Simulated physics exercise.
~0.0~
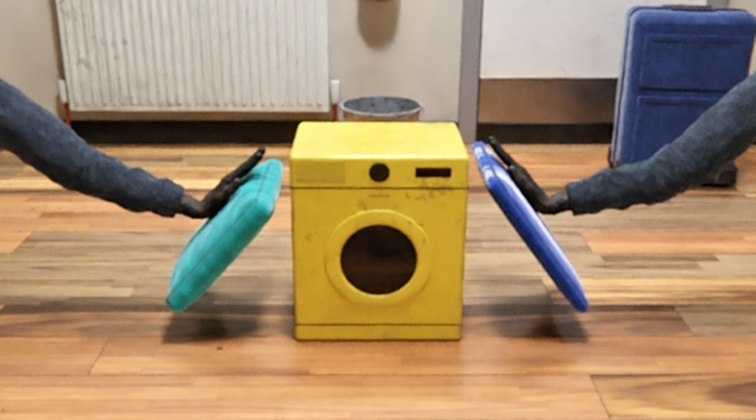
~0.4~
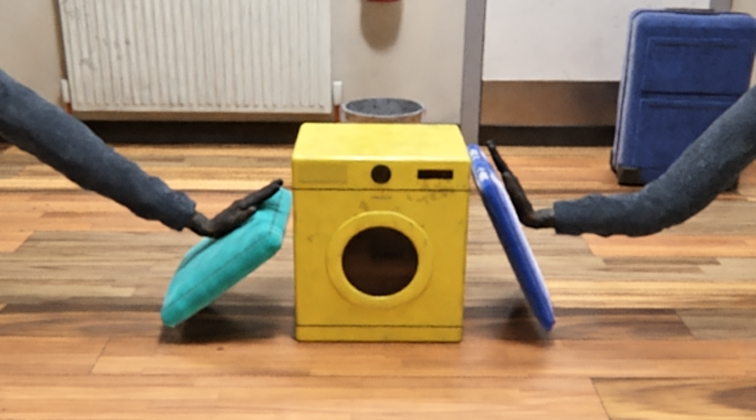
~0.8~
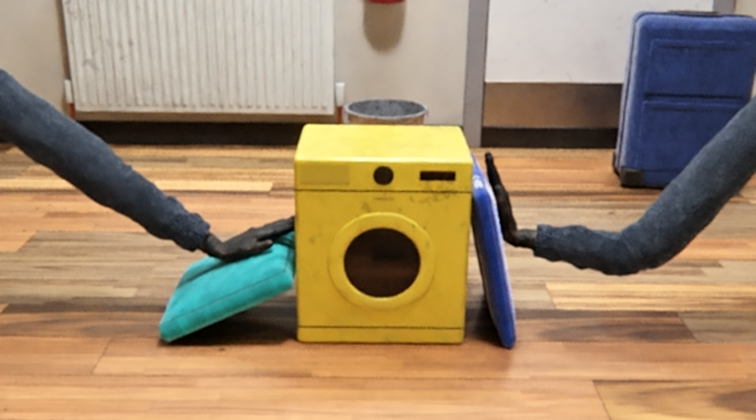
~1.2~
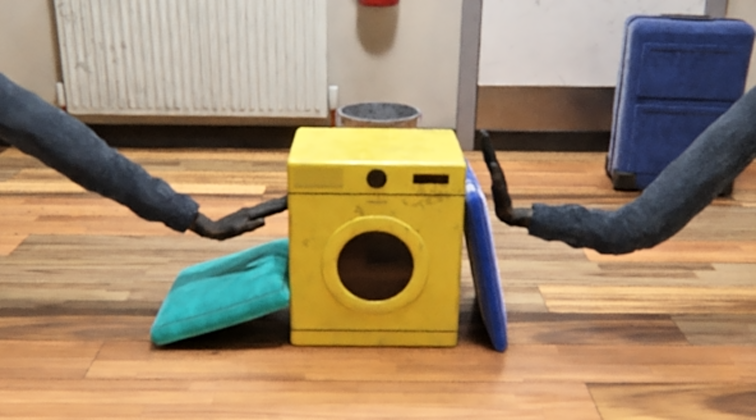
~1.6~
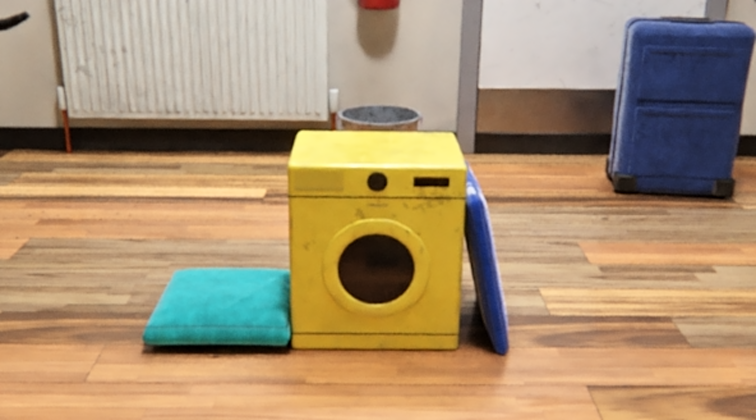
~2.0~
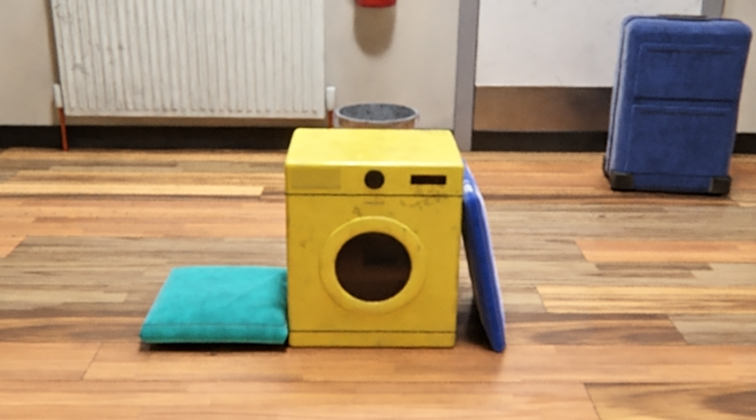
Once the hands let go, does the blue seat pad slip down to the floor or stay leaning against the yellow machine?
The blue seat pad stays leaning against the right side of the yellow machine, while the turquoise cushion ends up lying flat on the floor.
